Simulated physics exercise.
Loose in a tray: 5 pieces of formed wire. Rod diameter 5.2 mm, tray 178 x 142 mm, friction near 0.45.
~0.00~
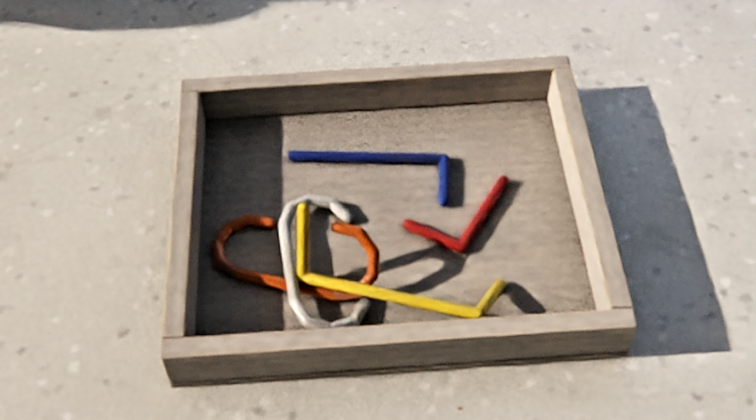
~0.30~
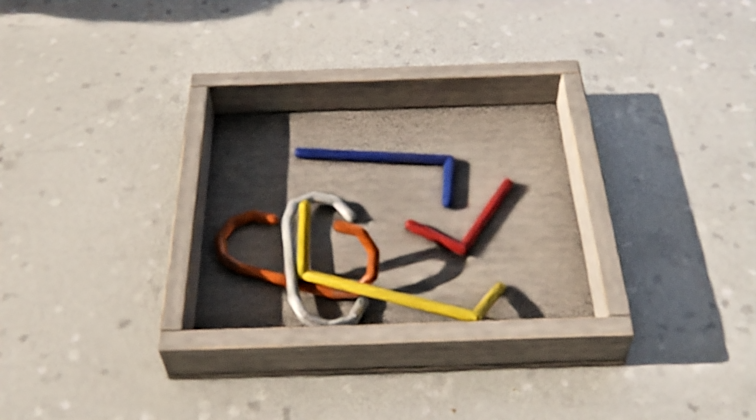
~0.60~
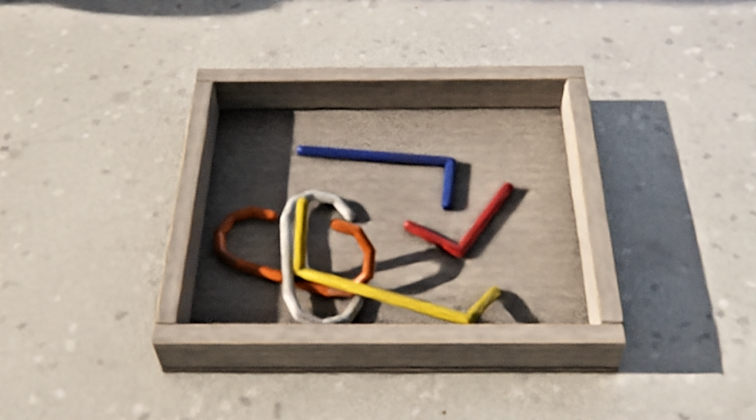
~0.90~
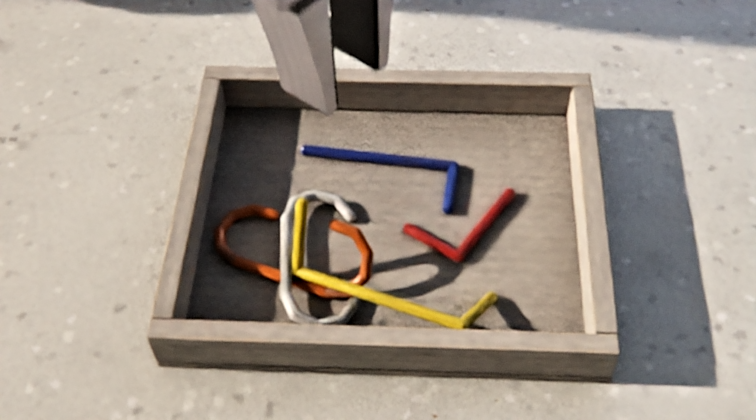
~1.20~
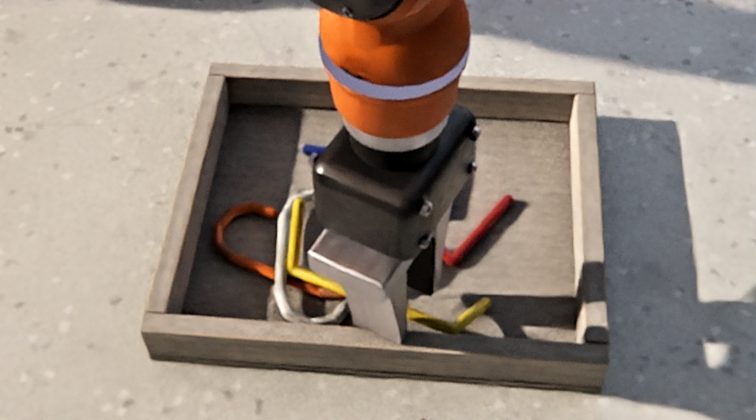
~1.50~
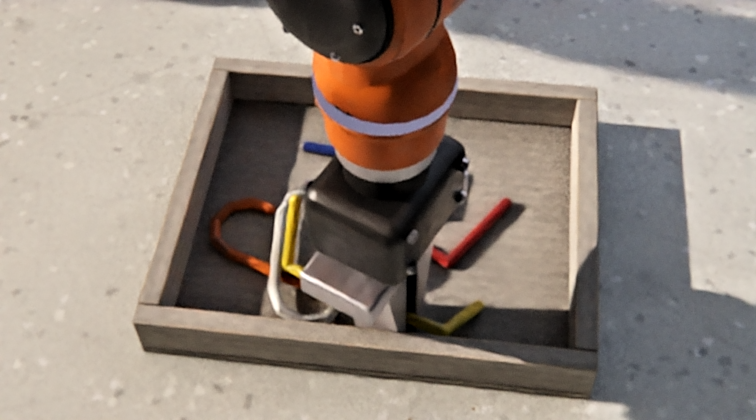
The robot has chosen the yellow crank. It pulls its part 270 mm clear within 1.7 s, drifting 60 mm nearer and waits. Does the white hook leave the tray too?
The white hook remains below.
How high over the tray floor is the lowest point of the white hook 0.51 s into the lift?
Some 0 mm up.
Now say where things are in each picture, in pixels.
Fingers out of view, 225 mm above the grip; white hook from (348, 218) to (364, 303), passing under yellow crank; yellow crank from (304, 208) to (500, 285), passing over orange hook, over white hook, in the first frame.
Fingers out of view, 225 mm above the grip; yellow crank from (305, 206) to (500, 288), passing over orange hook, over white hook; white hook from (351, 217) to (363, 302), passing under yellow crank, in the second frame.
Fingers out of view, 210 mm above the grip; orange hook from (336, 224) to (273, 216), passing under yellow crank; blue key from (447, 205) to (302, 150), in the third frame.
Fingers (334, 54) 112 mm above the grip; red key from (409, 228) to (510, 194), in the fourth frame.
Fingers (397, 292) 14 mm above the grip, in the fifth frame.
Fingers (389, 310) closed on the yellow crank, in the sixth frame.
After 2.01 s, lowest point more than 20 mm over the tray floor, yellow crank 58 mm.
After 2.43 s, lowest point more than 20 mm over the tray floor, yellow crank 159 mm.
After 3.20 s, lowest point more than 20 mm over the tray floor, yellow crank 273 mm.
At rest, hanging yellow crank 273 mm; the other 4 are down.
